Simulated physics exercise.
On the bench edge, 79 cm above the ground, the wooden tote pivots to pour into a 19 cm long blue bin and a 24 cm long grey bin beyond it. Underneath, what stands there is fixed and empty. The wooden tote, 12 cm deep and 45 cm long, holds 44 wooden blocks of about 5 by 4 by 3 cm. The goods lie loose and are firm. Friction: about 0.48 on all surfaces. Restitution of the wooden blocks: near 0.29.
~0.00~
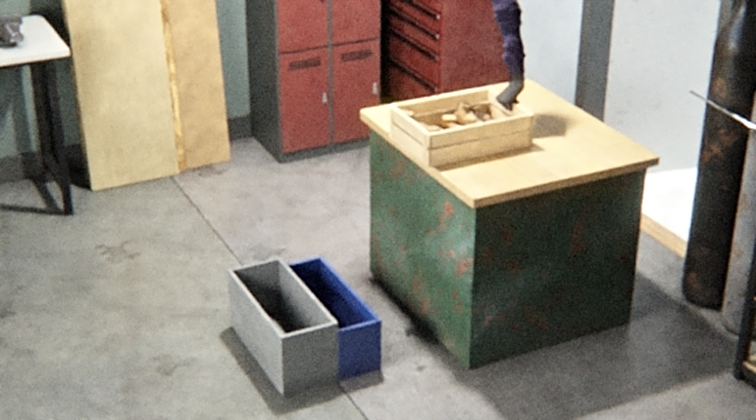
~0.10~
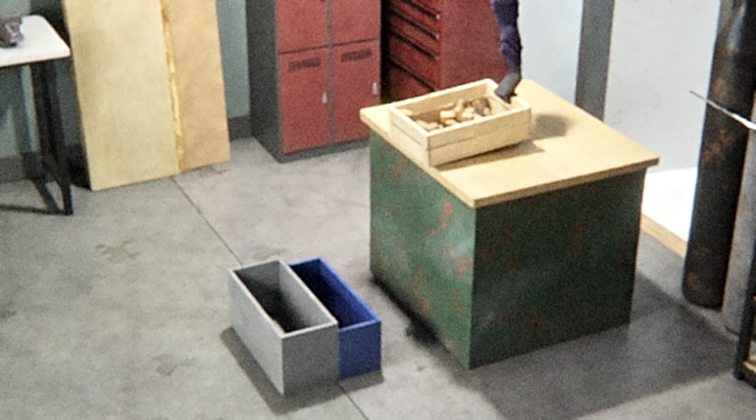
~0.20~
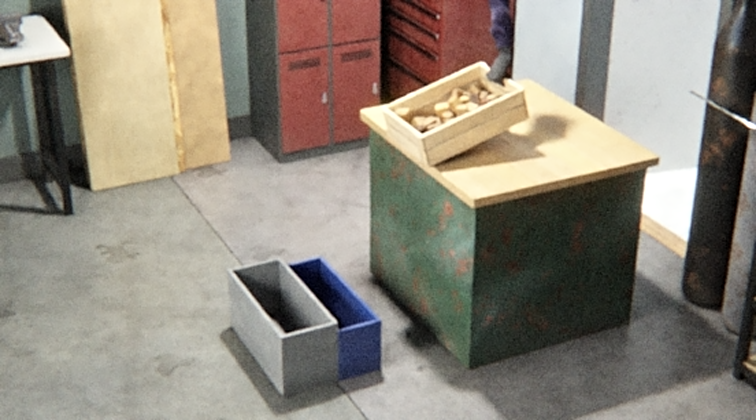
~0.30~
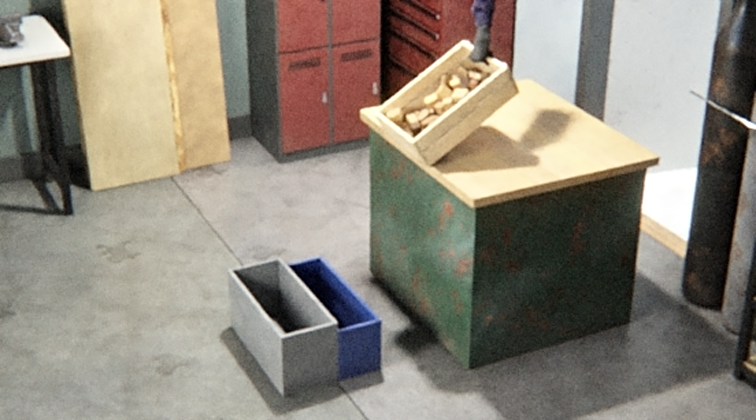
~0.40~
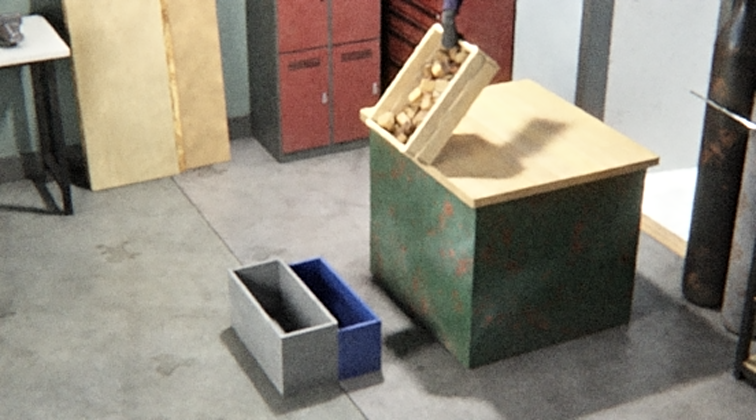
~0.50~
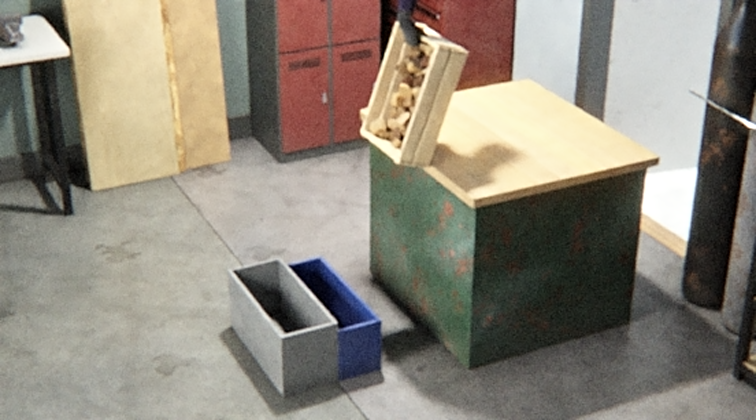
A wooden tote full of small wooden blocks sat on a bench, then pivoted steeply up toward the left edge as a dark gloved hand lifted its far end, above blue and grey bins below.
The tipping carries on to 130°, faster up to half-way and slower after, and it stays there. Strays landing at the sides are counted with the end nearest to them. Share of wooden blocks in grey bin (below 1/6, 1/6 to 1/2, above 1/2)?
One part in six up to half.
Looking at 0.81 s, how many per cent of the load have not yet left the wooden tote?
I'd say close to 40 per cent of it is still inside.
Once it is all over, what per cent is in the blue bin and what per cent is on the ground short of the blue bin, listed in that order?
It works out to roughly 55 per cent and 10 per cent, in that order.
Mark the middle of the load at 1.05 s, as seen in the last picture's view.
Centre estimate - approximately (327, 315).
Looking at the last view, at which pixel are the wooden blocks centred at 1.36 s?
Somewhere around (322, 332) in pixels.
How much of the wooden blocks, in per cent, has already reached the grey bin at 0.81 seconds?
Estimated fraction: Some 0 percent.
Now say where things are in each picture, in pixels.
In the first picture (we follow the rim corner now nearest the camera), wooden tote at (431, 134); grey bin at (283, 336); tilt 0°; nothing out yet.
In the second picture, wooden tote at (429, 134); tilt 4°.
In the third picture, wooden tote at (423, 136); tilt 15°.
In the fourth picture, wooden tote at (414, 140); tilt 31°.
In the fifth picture, wooden tote at (406, 148); tilt 50°.
In the sixth picture, wooden tote at (399, 159); grey bin at (283, 336); tilt 70°; nothing out yet.
After 0.64 s, tilt 98°; 42 still in the wooden tote and 2 in the air.
After 0.81 s, tilt 122°; 17 still in the wooden tote and 27 in the air.
After 1.05 s, tilt 130°; 1 still in the wooden tote, 12 in the blue bin, 14 in the grey bin and 17 in the air.
Final count (at 1.36 s), 25 in the blue bin, 15 in the grey bin and 4 on the ground short of the blue bin. Asked share, 15 of 44, 34 per cent.
